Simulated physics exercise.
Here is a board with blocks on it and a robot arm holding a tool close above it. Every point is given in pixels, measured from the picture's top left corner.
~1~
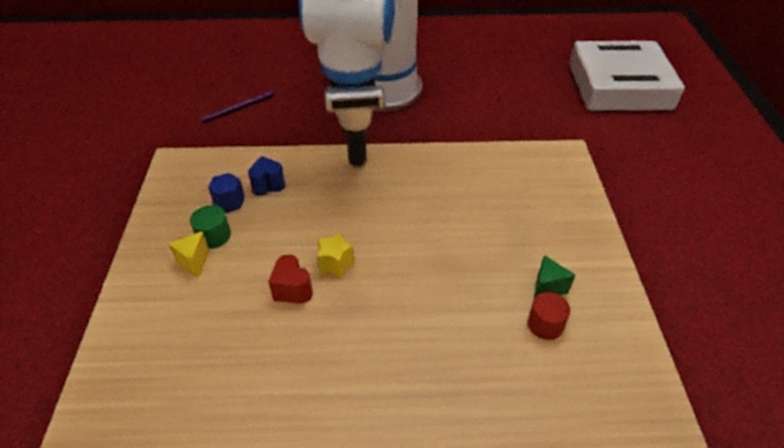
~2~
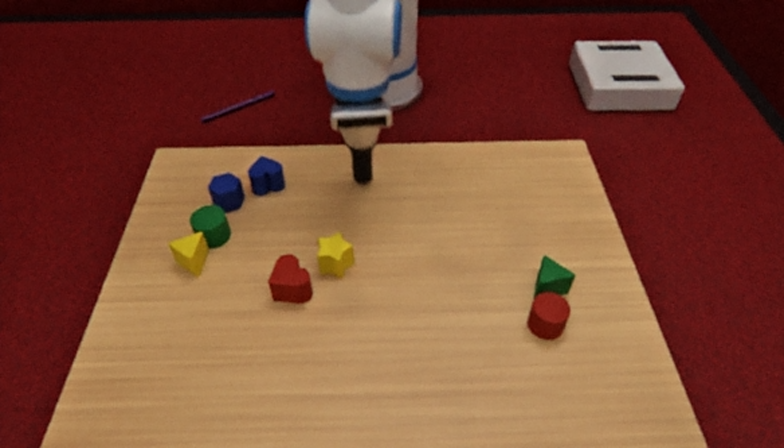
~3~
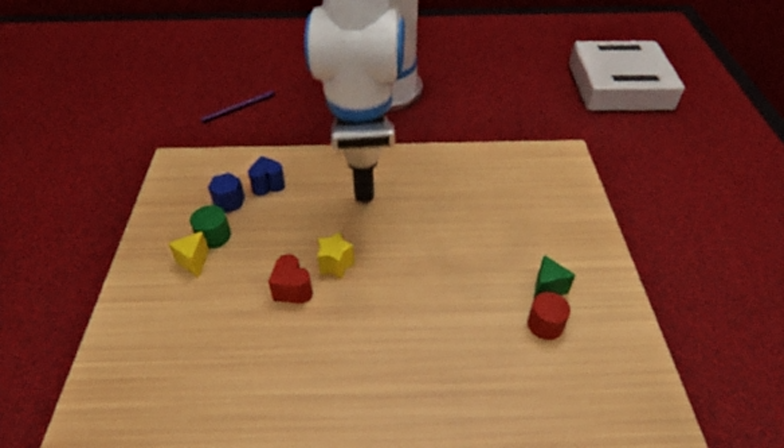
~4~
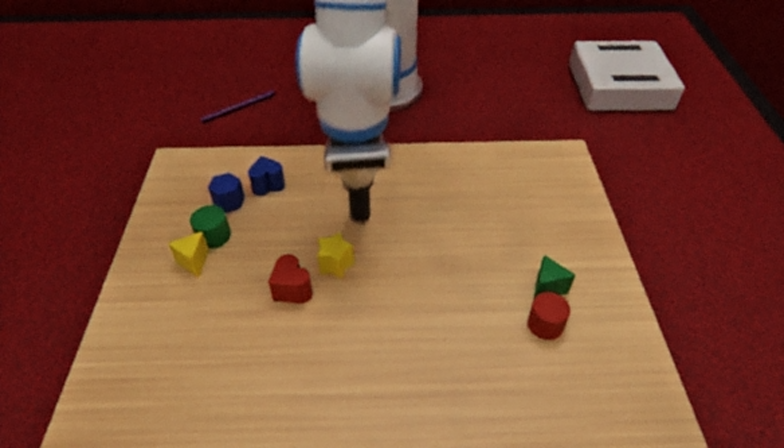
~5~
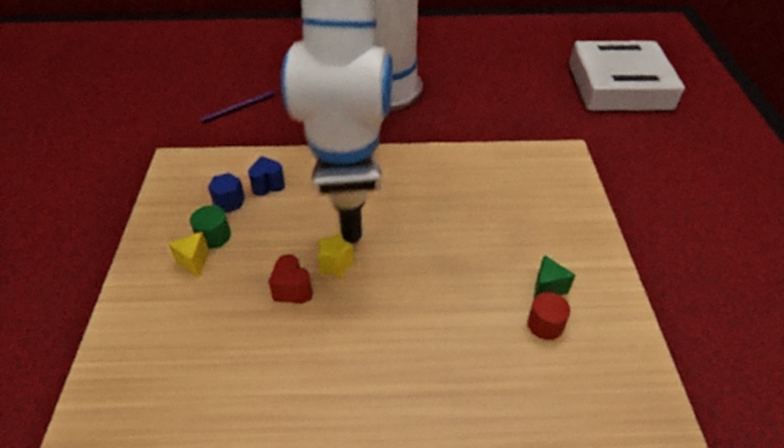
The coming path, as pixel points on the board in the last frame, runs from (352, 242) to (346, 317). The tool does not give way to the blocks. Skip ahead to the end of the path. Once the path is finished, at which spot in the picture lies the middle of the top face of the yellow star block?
The centre of its top face lies at (323, 264).
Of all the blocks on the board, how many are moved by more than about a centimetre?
It will shift just one block.
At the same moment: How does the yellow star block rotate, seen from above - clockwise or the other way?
It ends up turned clockwise.
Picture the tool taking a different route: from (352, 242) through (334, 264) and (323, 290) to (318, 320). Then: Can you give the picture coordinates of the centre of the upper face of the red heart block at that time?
At the end it should sit near (273, 289).
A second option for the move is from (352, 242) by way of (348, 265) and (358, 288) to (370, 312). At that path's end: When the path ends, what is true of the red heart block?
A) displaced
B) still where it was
The answer is B.
On the path given first. One third of the way, tool (350, 259); yellow star block (325, 255), turned 15° clockwise.
Two thirds of the way, tool (347, 285); yellow star block (322, 263), turned 55° clockwise.
At the end, tool (345, 311); red heart block not moved; yellow star block (323, 264), turned 60° clockwise.
